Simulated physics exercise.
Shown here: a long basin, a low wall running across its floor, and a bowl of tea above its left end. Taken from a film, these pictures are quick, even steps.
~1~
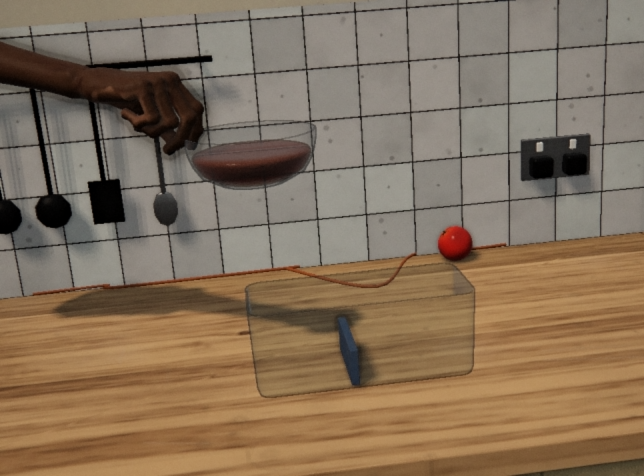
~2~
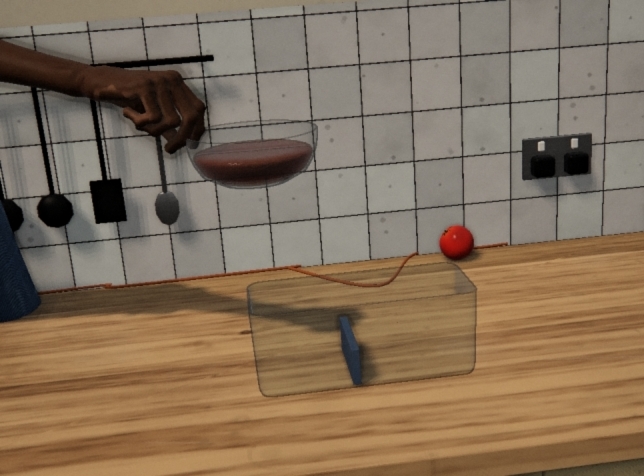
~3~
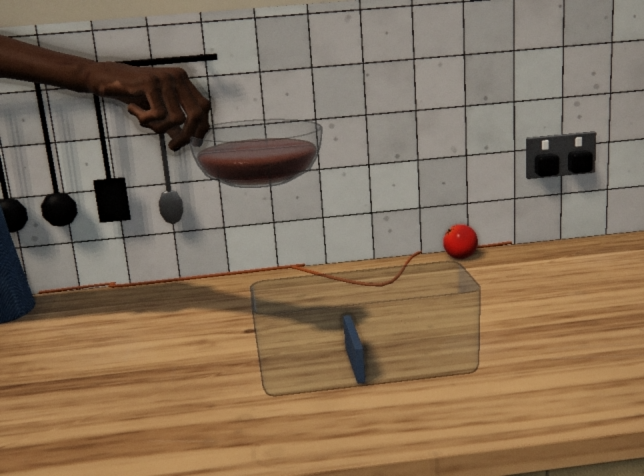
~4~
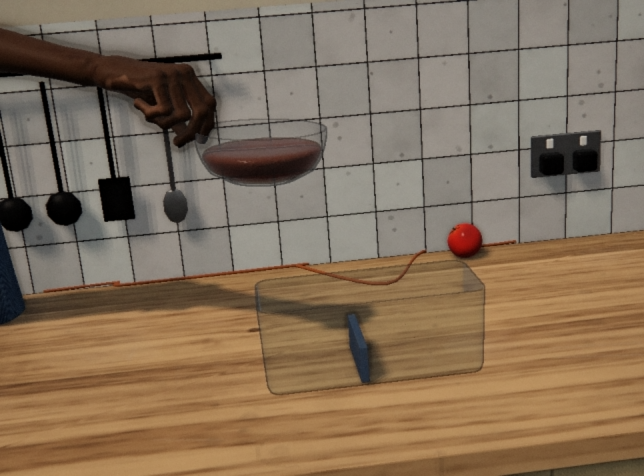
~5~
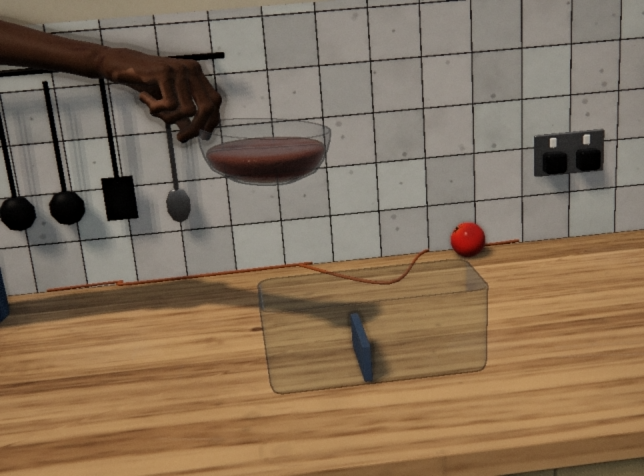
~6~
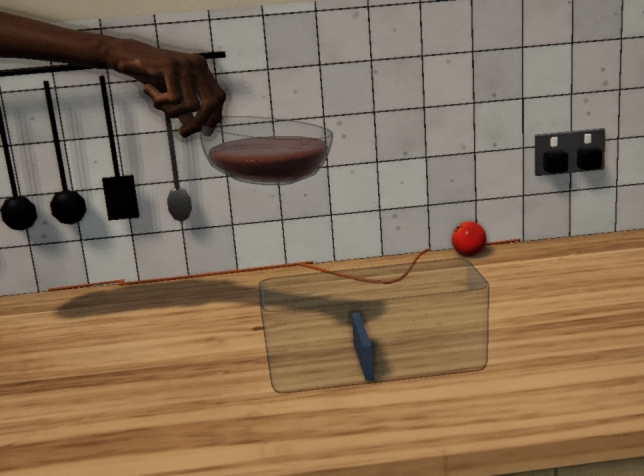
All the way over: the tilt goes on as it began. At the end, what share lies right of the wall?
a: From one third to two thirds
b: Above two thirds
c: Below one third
(b) Above two thirds.
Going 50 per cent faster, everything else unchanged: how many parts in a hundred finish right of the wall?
I'd estimate about 75 percent ends up there.
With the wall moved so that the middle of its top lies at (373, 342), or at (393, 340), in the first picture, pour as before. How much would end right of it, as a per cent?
60 per cent first, then 25 per cent.
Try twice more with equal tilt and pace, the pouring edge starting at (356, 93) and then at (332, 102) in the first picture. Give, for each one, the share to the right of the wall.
95 and 95 per cent.
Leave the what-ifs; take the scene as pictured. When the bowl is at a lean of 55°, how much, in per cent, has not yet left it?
Roughly 60 %.
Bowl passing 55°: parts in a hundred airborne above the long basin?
Something close to 35 percent of it.
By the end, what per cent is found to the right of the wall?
I'd put it near 85 per cent.
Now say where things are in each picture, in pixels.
In the first frame, it leans 0°; its right rim is at (315, 127); the tea meets the walls at (190, 156) and (311, 145); the long basin's rim runs from (247, 301) to (464, 278); the wall's top is at (348, 334).
In the second frame, it leans 0°; its right rim is at (317, 127); the tea meets the walls at (192, 155) and (313, 145).
In the third frame, it leans 2°; its right rim is at (321, 127); the tea meets the walls at (196, 153) and (317, 144).
In the fourth frame, it leans 4°; its right rim is at (326, 129); the tea meets the walls at (201, 152) and (321, 144).
In the fifth frame, it leans 6°; its right rim is at (330, 131); the tea meets the walls at (205, 151) and (325, 143).
In the sixth frame, it leans 10°; its right rim is at (332, 134); the tea meets the walls at (208, 151) and (327, 142).
A moment on, the bowl is tipped part way and 58 per cent is still to pour, 1 is left of the wall and 6 right of it.
Next, the bowl is tipped on its side and 7 per cent is still to pour, 4 is left of the wall and 75 right of it.
Then the bowl is tipped on its side and 0 per cent is still to pour, 16 is left of the wall and 83 right of it.
Later the bowl is tipped on its side and 0 per cent is still to pour, 16 is left of the wall and 83 right of it.
Finally, 16 per cent lies left of the wall, 83 right of it and 1 outside.
